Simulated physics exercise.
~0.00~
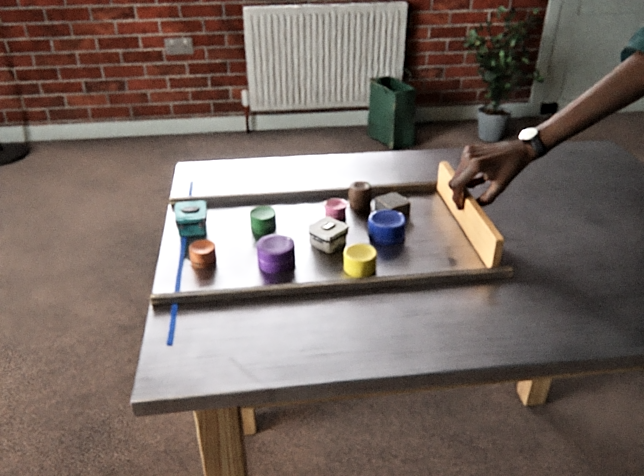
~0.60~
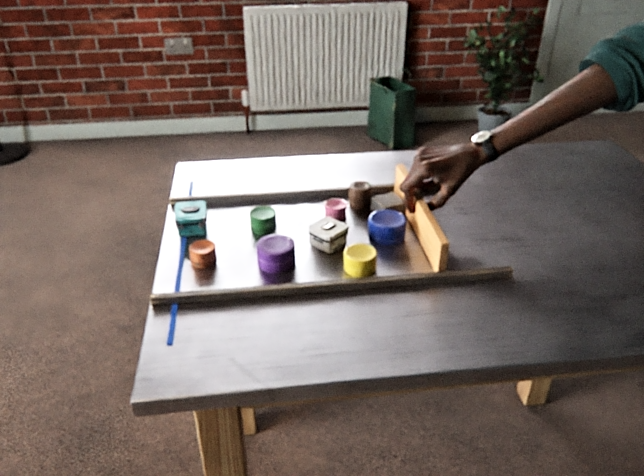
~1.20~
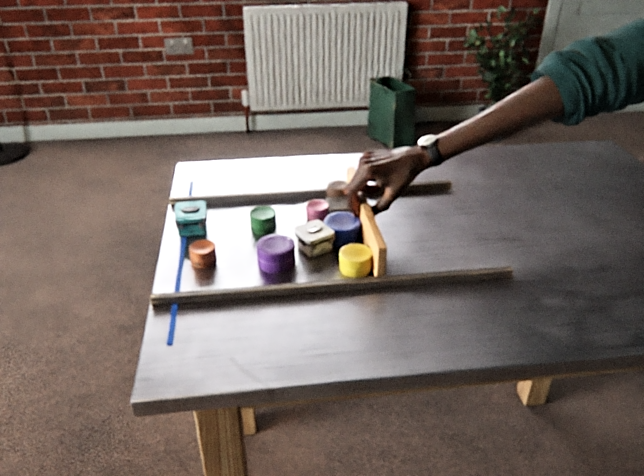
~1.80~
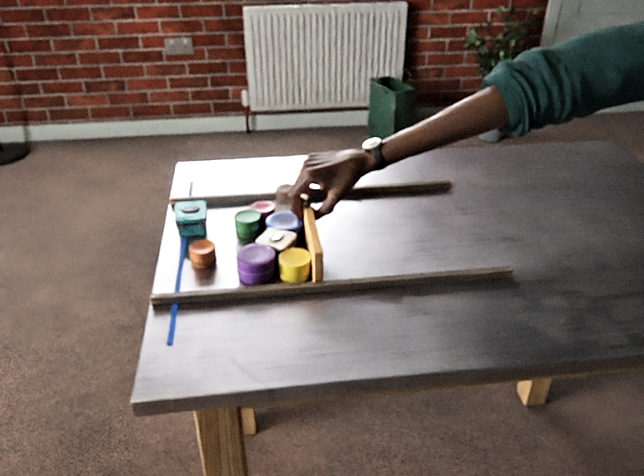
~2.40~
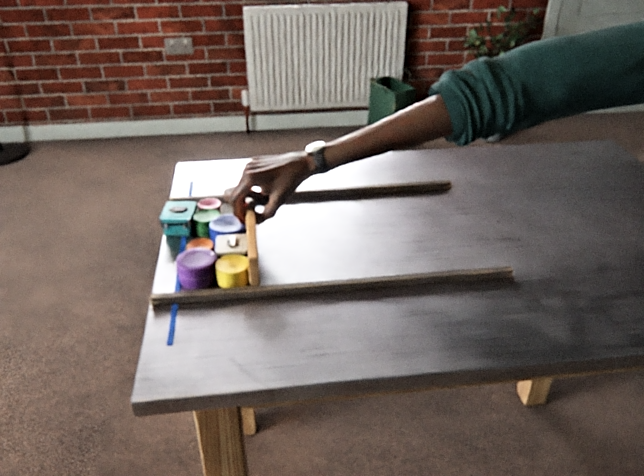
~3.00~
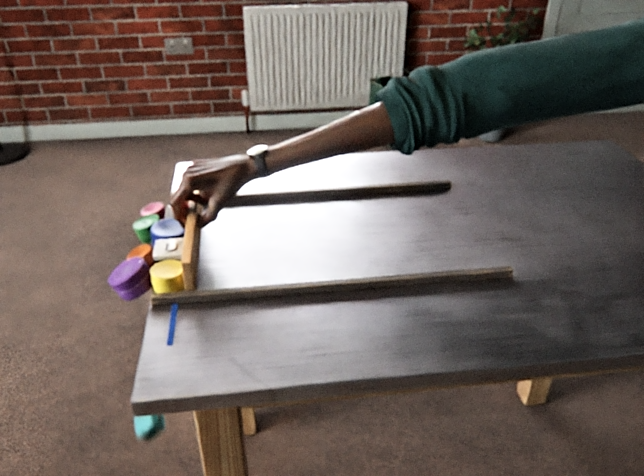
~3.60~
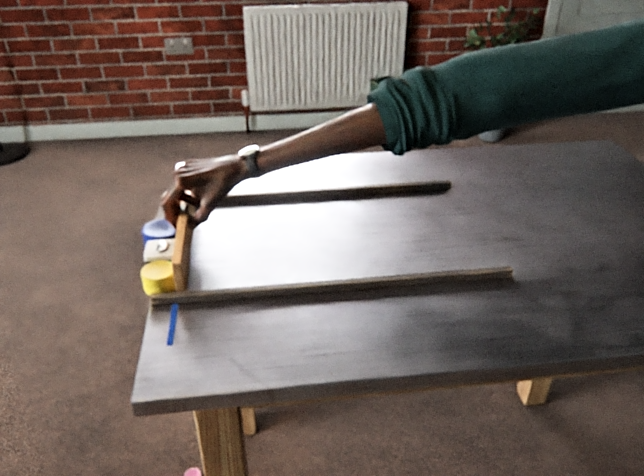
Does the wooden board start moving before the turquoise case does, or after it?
The wooden board starts moving before the turquoise case. The case stays still at the left while the board slides towards it, and only shifts once the gathered pots are crowded up near the tape.
